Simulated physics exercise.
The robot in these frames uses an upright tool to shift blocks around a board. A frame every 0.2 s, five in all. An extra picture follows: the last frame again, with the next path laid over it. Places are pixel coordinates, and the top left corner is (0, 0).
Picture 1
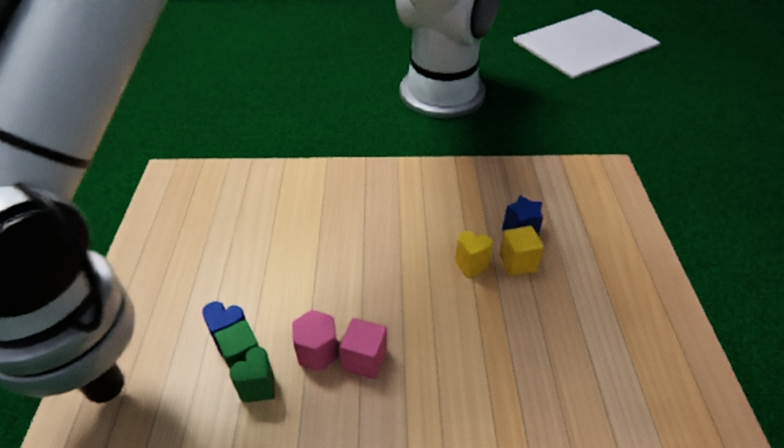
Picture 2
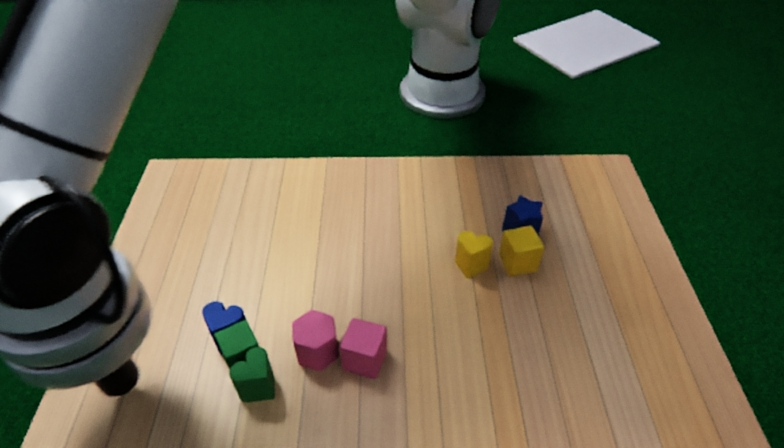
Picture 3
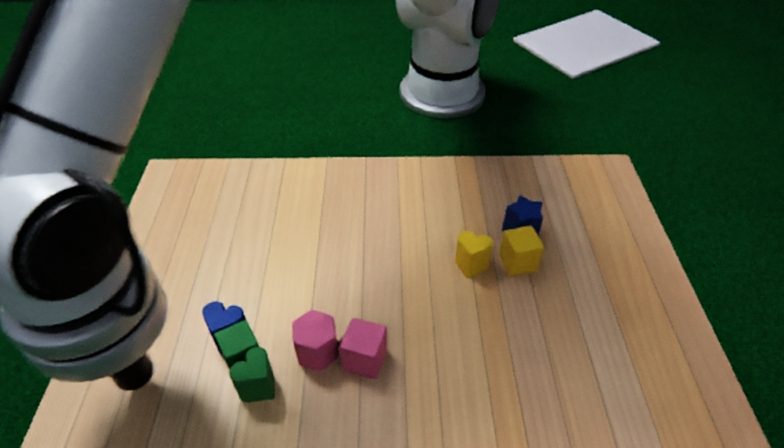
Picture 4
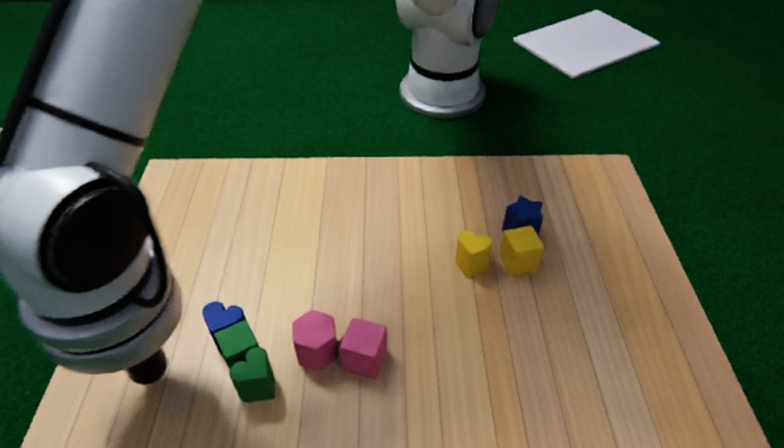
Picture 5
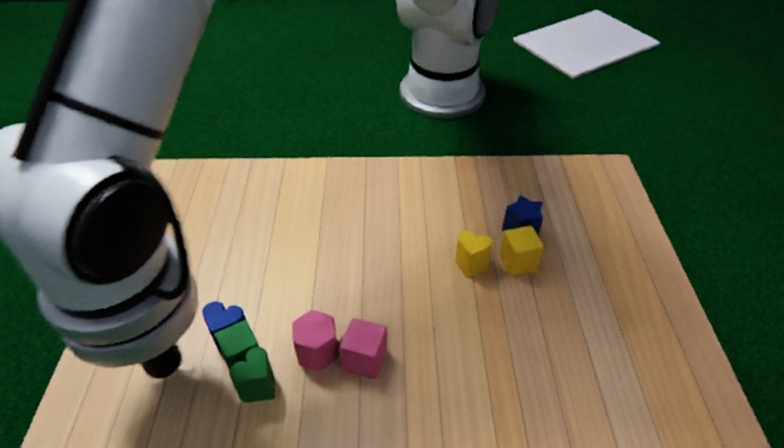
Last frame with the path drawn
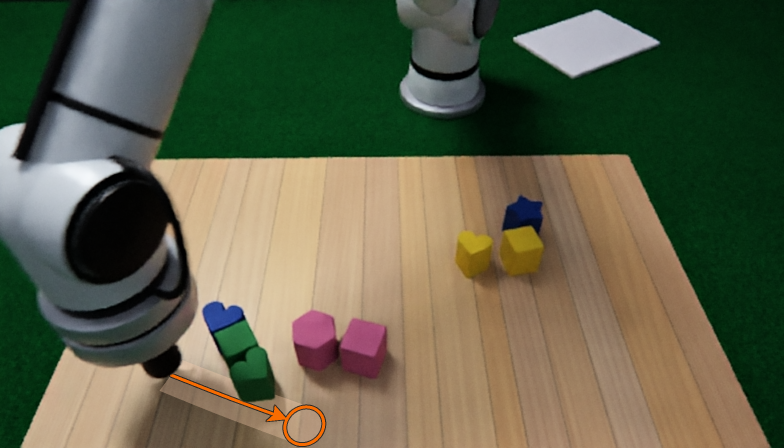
On a wooden board over a green surface, a robot arm with an upright tool moved a short way right toward the blue and green blocks, while all the colored blocks stayed still.
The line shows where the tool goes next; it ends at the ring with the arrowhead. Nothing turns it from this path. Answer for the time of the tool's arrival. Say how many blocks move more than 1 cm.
It moves one block.
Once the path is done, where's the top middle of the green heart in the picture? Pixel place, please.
By then it is at (288, 366).
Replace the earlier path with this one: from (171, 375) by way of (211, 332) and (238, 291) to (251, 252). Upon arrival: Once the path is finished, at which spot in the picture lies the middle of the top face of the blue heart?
I expect it at (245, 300).
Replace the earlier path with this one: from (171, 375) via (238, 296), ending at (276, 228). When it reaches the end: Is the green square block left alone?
Yes, that is what happens.
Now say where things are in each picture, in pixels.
The first picture shows tip of the tool at (106, 387), middles of tops, green square block at (236, 338), green heart at (251, 365).
The second picture shows tool at (121, 381), nothing pushed.
The third picture shows tool at (135, 375), nothing pushed.
The fourth picture shows tool at (150, 369), nothing pushed.
The fifth picture shows tool at (164, 363), green square block at (236, 338), green heart at (251, 365).
The line goes straight from (171, 375) to (304, 425).
What follows on the original path. One third of the way, tool at (208, 380); nothing pushed yet.
Two thirds of the way, tool at (254, 397); green heart at (278, 363), turned 70° anticlockwise.
At the end, tool at (301, 414); green square block unmoved; green heart at (288, 366), turned 115° anticlockwise.
